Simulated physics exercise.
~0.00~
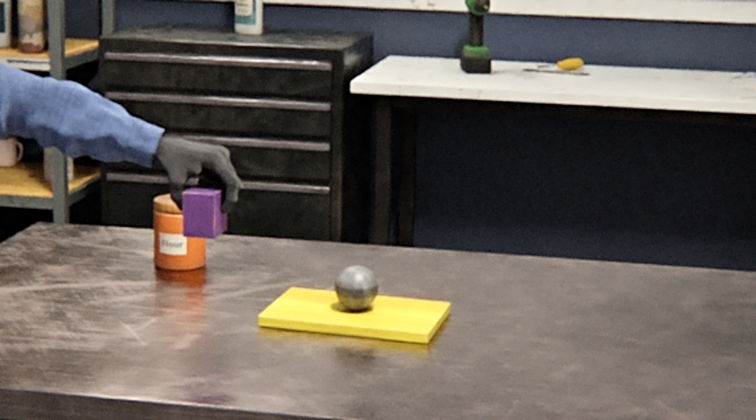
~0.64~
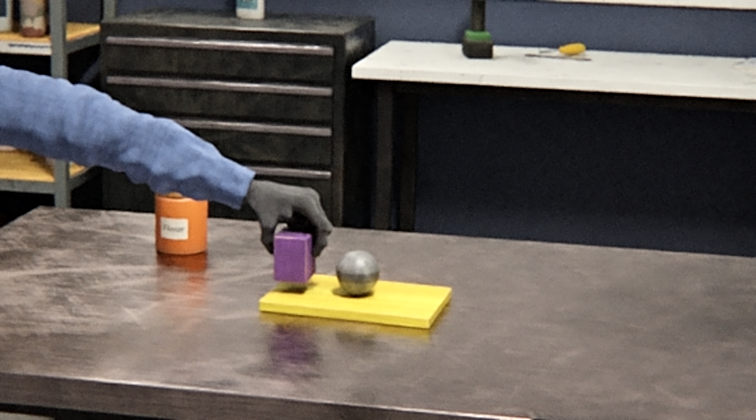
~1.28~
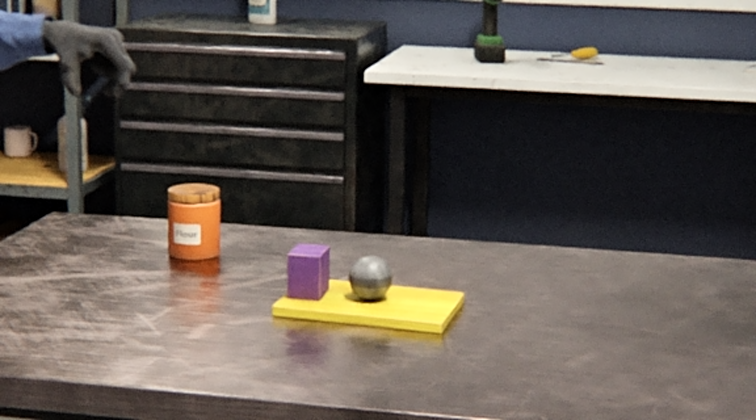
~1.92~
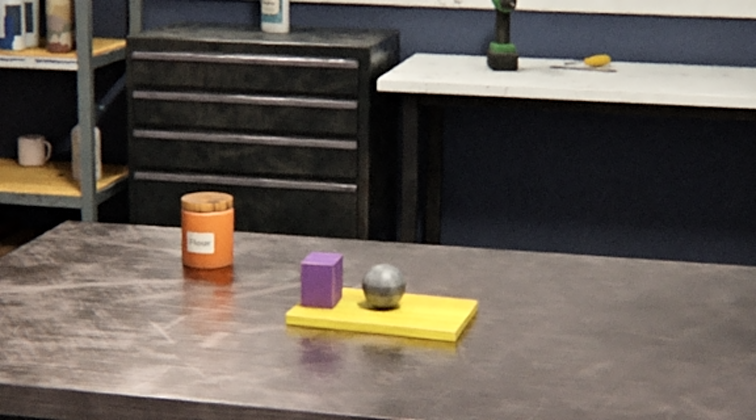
The footage shows a gloved hand carrying a purple block rightward past an orange jar and setting it upright on a yellow board, just left of a grey ball. The hand lets go and withdraws, and the block and ball remain resting steadily on the board.
